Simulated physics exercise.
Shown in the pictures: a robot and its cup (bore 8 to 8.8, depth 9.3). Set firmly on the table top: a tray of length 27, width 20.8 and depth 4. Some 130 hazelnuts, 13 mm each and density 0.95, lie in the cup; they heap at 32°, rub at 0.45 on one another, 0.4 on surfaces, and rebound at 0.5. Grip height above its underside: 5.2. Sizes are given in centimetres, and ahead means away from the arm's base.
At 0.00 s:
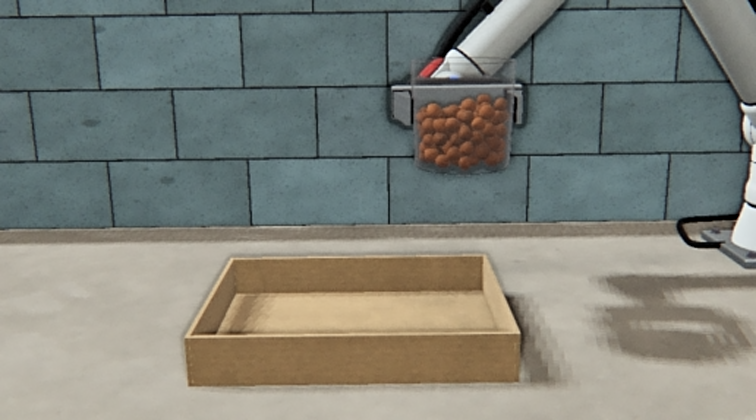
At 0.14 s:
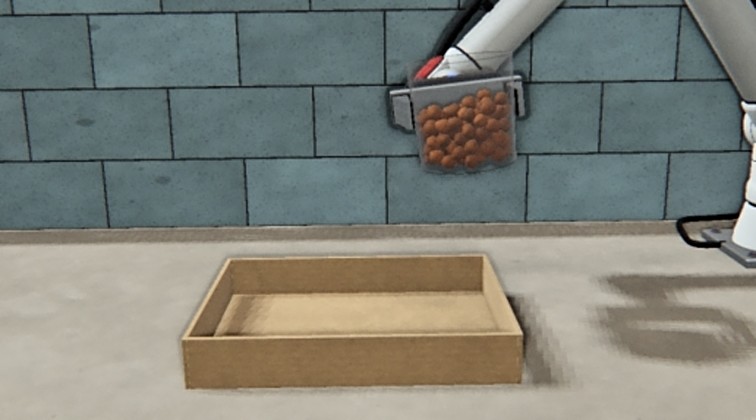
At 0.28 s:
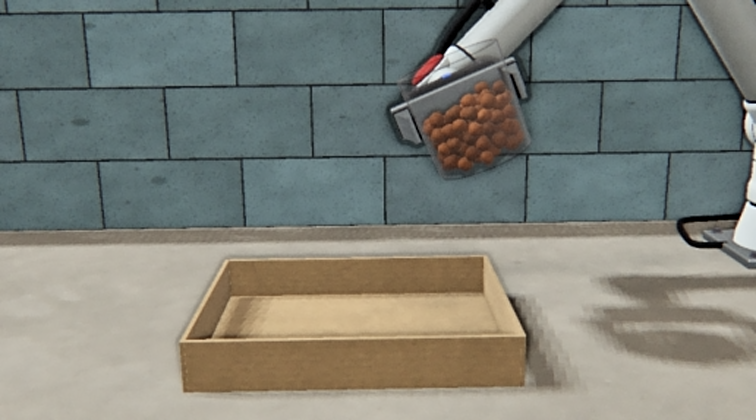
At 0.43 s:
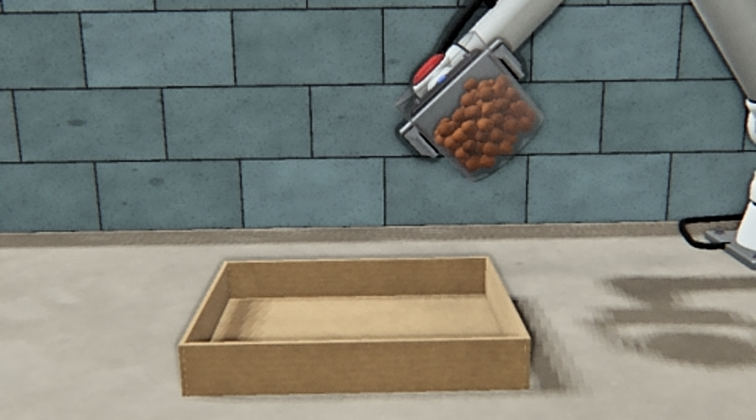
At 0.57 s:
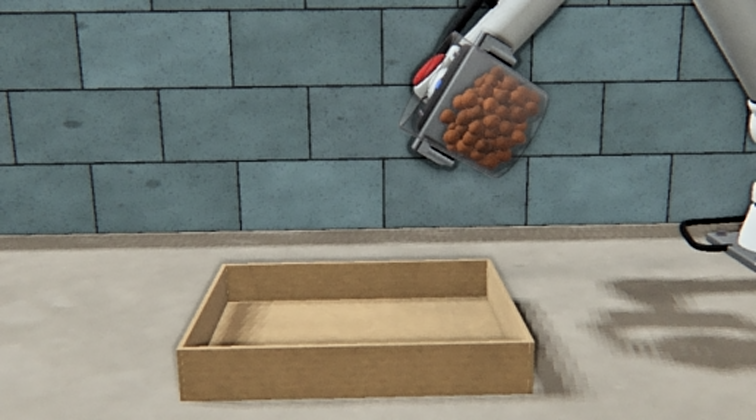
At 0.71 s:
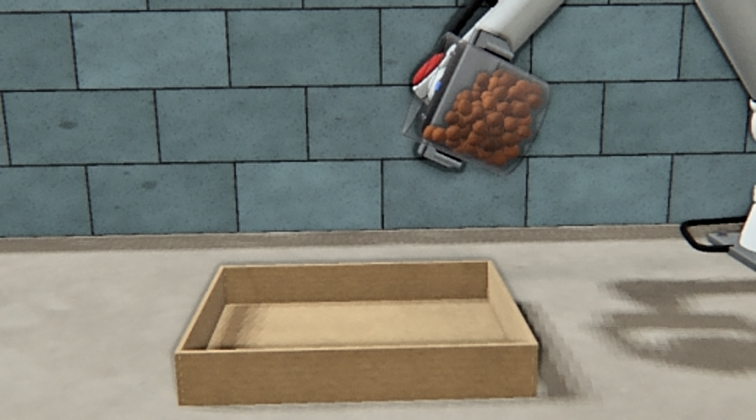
We see a robot arm holding a clear cup of small, round, brown items above an empty, shallow tray. The arm steadily tips the cup leftward until it leans steeply, and the items shift toward its rim, staying inside.
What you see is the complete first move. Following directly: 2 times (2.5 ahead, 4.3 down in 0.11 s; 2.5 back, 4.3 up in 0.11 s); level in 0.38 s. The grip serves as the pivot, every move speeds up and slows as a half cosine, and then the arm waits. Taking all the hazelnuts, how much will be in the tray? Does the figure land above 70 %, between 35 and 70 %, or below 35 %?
The figure lands below 35 %.
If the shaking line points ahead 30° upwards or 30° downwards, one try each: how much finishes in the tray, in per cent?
65 and 15 %.
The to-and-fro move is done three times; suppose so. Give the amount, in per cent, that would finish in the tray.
I'd expect something close to 10 per cent.
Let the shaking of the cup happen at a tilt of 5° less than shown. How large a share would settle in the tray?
It would come to roughly 0 per cent.
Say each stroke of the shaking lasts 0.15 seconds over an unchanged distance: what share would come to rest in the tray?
0 %.
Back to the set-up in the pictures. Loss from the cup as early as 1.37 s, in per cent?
My estimate is roughly 5 % gone.
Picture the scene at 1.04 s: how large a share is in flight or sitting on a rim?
0 %.
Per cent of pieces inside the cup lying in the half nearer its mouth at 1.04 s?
About 30 percent.
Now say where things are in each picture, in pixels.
In the first frame, the cup middle at (463, 115), level; upper third of the load around (465, 116), from x 425 to 500, top at y 100; 128 in the cup.
In the second frame, the cup middle at (464, 114), tilted 6° forward; upper third of the load around (469, 114), from x 425 to 505, top at y 95.
In the third frame, the cup middle at (467, 112), tilted 22° forward; upper third of the load around (481, 112), from x 430 to 520, top at y 90.
In the fourth frame, the cup middle at (472, 110), tilted 43° forward; upper third of the load around (490, 102), from x 440 to 530, top at y 80.
In the fifth frame, the cup middle at (475, 109), tilted 59° forward; upper third of the load around (497, 96), from x 445 to 535, top at y 75.
In the sixth frame, the cup middle at (477, 108), tilted 65° forward; upper third of the load around (500, 97), from x 430 to 535, top at y 75; 128 in the cup.
After 1.04 s, tilted 65° forward, highest piece 20 above the table; 128 in the cup.
After 1.37 s, tilted 26° forward, highest piece 24 above the table; 121 in the cup, 7 in the tray.
After 1.73 s, level, highest piece 24 above the table; 121 in the cup, 7 in the tray.
After 2.78 s, level, highest piece 24 above the table; 121 in the cup, 7 in the tray.
In the end, 121 in the cup, 7 in the tray. That is 5 % in the tray.
